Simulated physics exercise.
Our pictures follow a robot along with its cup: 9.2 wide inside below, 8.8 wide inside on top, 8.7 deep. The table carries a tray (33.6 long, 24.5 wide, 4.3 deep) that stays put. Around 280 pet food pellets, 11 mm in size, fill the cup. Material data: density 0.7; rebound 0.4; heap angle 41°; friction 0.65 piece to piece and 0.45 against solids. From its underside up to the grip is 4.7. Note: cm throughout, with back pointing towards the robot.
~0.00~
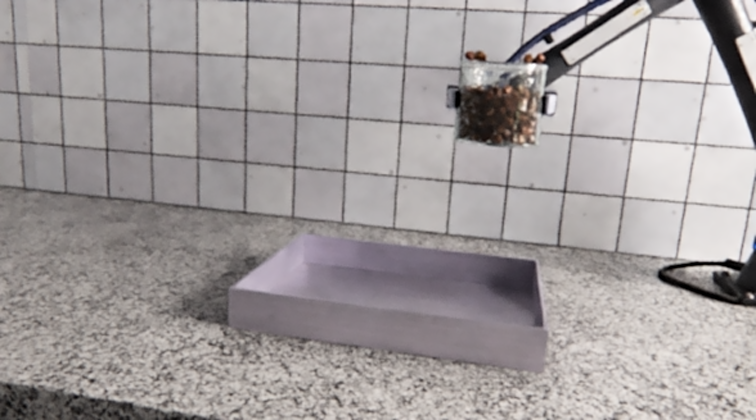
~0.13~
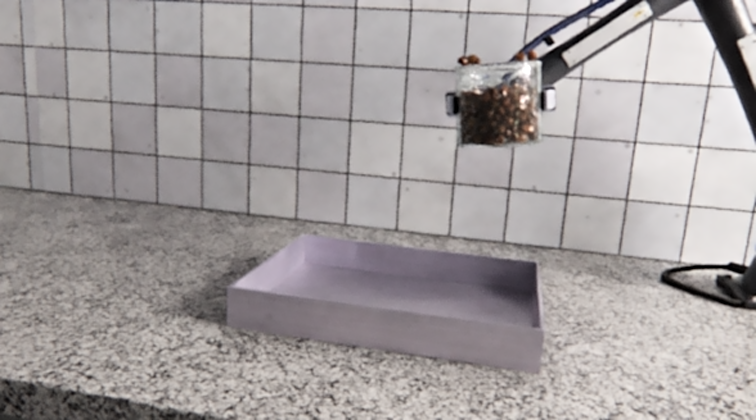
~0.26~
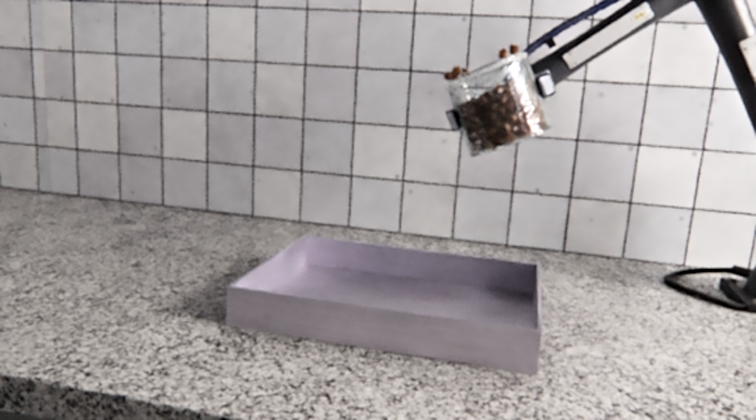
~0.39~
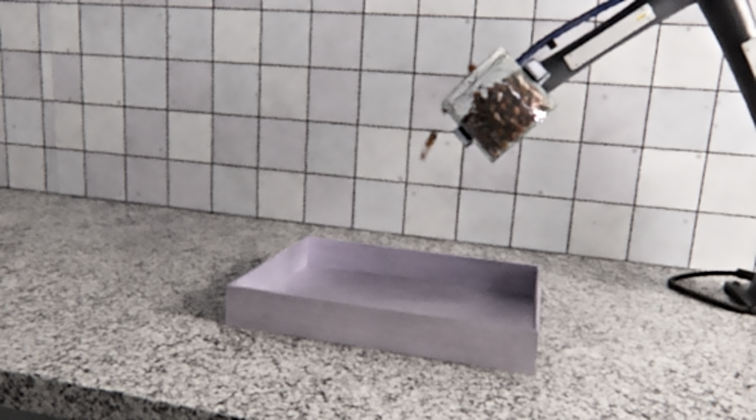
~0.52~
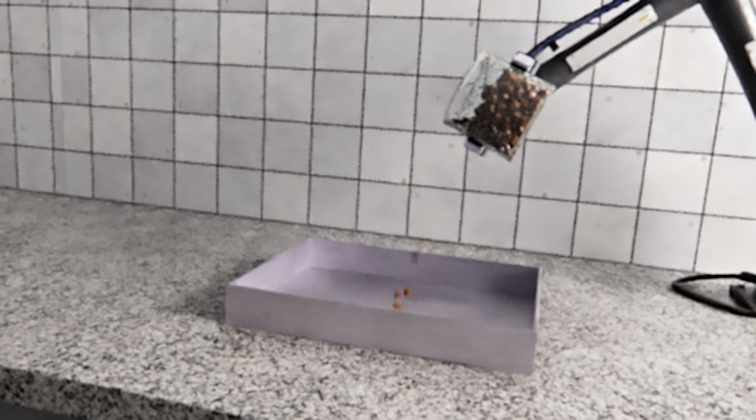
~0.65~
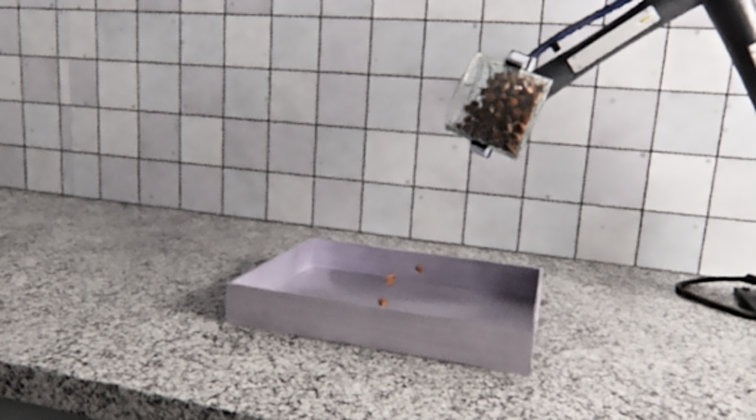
At first, a robot arm holds a clear cup of brown pellets upright above a shallow lilac tray on a speckled countertop. The arm tilts the cup steadily to the left, and a few pellets drop into the tray. The cup then leans further, with most pellets still inside it.
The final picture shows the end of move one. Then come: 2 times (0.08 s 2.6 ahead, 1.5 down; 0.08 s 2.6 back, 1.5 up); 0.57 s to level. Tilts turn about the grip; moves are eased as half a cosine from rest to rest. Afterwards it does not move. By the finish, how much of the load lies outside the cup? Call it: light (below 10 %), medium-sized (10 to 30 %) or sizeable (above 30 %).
A medium-sized share.
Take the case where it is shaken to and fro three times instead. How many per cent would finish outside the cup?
I'd expect close to 20 per cent then.
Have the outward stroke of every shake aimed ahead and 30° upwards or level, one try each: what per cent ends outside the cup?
60 and 40 %.
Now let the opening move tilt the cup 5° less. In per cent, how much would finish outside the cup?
Near 15 %.
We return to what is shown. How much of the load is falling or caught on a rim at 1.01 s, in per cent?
It amounts to roughly 7 in a hundred.
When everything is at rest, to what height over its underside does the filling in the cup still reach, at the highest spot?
The top sits some 8.5 cm up.
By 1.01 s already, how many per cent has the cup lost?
15 %.
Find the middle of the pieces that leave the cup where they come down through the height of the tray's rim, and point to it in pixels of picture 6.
Around (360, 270).
After 1.01 s, tilted 71° forward, highest piece 28 above the table; 247 in the cup, 19 in the tray, 19 in flight or on a rim.
After 1.36 s, tilted 16° forward, highest piece 30 above the table; 235 in the cup, 50 in the tray.
After 1.74 s, level, highest piece 31 above the table; 235 in the cup, 50 in the tray.
After 2.79 s, level, highest piece 30 above the table; 235 in the cup, 50 in the tray.
At rest, 235 in the cup, 50 in the tray. That is 18 % outside the cup.
